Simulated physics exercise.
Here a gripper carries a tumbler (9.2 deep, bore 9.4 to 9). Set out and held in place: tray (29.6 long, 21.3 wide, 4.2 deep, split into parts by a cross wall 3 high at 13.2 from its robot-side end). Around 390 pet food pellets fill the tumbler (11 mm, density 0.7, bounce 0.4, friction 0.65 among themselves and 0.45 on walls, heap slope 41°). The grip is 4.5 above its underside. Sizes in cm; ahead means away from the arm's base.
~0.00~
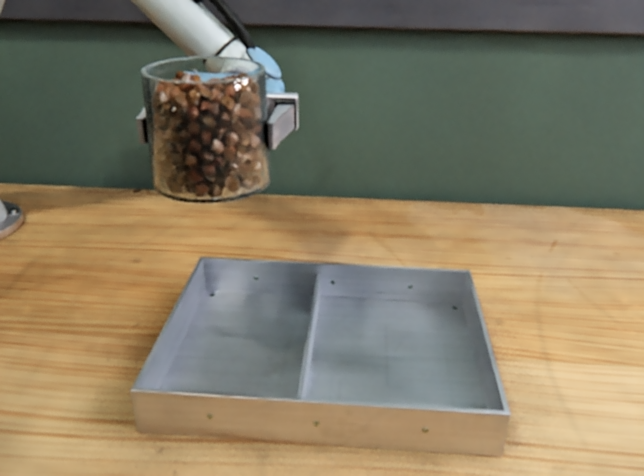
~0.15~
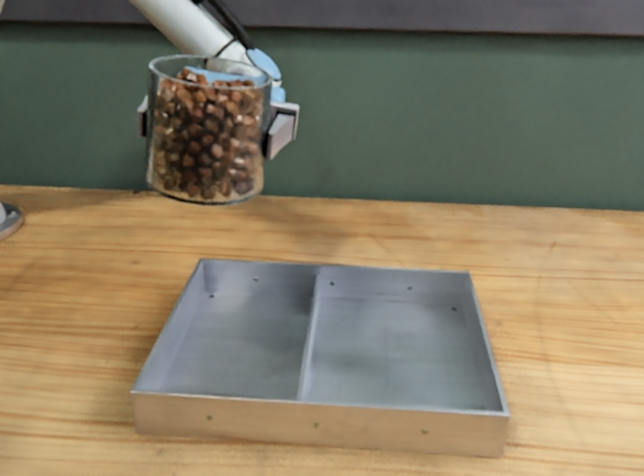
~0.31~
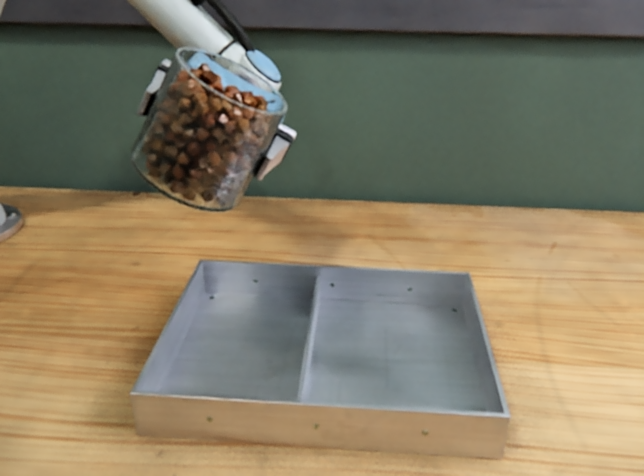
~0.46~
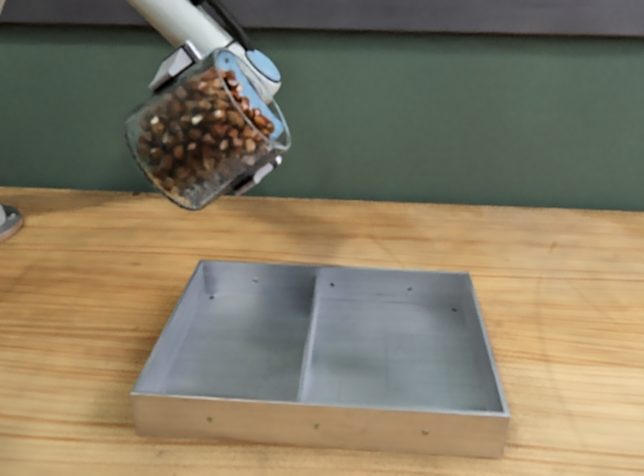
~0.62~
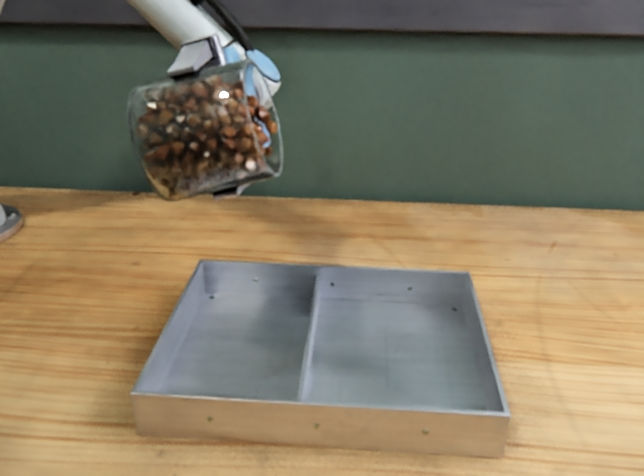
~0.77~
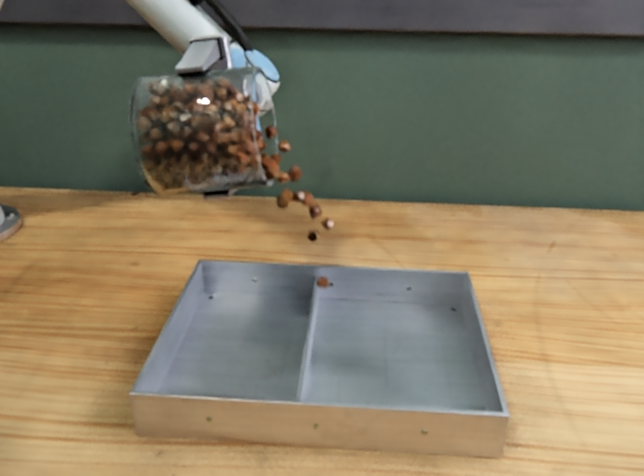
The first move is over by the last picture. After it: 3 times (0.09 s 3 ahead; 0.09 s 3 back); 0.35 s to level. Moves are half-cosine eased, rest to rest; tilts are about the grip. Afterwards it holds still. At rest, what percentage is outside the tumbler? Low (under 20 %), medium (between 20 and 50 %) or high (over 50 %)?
Share outside the tumbler: High (over 50 %).
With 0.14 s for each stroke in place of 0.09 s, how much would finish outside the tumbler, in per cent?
Then about 40 per cent.
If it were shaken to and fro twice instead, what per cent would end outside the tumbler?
It would be near 55 per cent.
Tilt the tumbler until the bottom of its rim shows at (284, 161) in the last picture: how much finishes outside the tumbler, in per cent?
Some 35 per cent.
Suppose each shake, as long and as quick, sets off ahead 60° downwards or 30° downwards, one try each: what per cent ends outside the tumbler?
About 25 and 40 per cent.
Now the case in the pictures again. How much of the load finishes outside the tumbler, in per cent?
Roughly 65 per cent.
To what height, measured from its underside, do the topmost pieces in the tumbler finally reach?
About 6.0 cm.
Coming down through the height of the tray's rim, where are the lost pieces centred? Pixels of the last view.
Near (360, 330).
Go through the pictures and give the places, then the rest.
In the first frame, the tumbler middle at (209, 128), level; upper third of the load around (209, 104), from x 155 to 260, top at y 80; 386 in the tumbler.
In the second frame, the tumbler middle at (208, 130), tilted 8° forward; upper third of the load around (206, 105), from x 155 to 260, top at y 75.
In the third frame, the tumbler middle at (209, 131), tilted 29° forward; upper third of the load around (204, 108), from x 145 to 270, top at y 70.
In the fourth frame, the tumbler middle at (209, 132), tilted 54° forward; upper third of the load around (202, 108), from x 145 to 270, top at y 75.
In the fifth frame, the tumbler middle at (209, 132), tilted 75° forward; upper third of the load around (199, 107), from x 145 to 270, top at y 80.
In the sixth frame, the tumbler middle at (208, 132), tilted 83° forward; upper third of the load around (194, 108), from x 145 to 325, top at y 80; 377 in the tumbler, 9 in flight or on a rim.
After 1.13 s, tilted 83° forward, highest piece 24 above the table; 226 in the tumbler, 102 in the far-side part, 11 in the robot-side part, 47 in flight or on a rim.
After 1.48 s, tilted 43° forward, highest piece 25 above the table; 214 in the far-side part, 141 in the tumbler, 23 in the robot-side part, 8 in flight or on a rim.
After 1.86 s, level, highest piece 25 above the table; 222 in the far-side part, 141 in the tumbler, 23 in the robot-side part.
After 2.91 s, level, highest piece 25 above the table; 222 in the far-side part, 141 in the tumbler, 23 in the robot-side part.
In the end, 222 in the far-side part, 141 in the tumbler, 23 in the robot-side part. That is 63 % outside the tumbler.
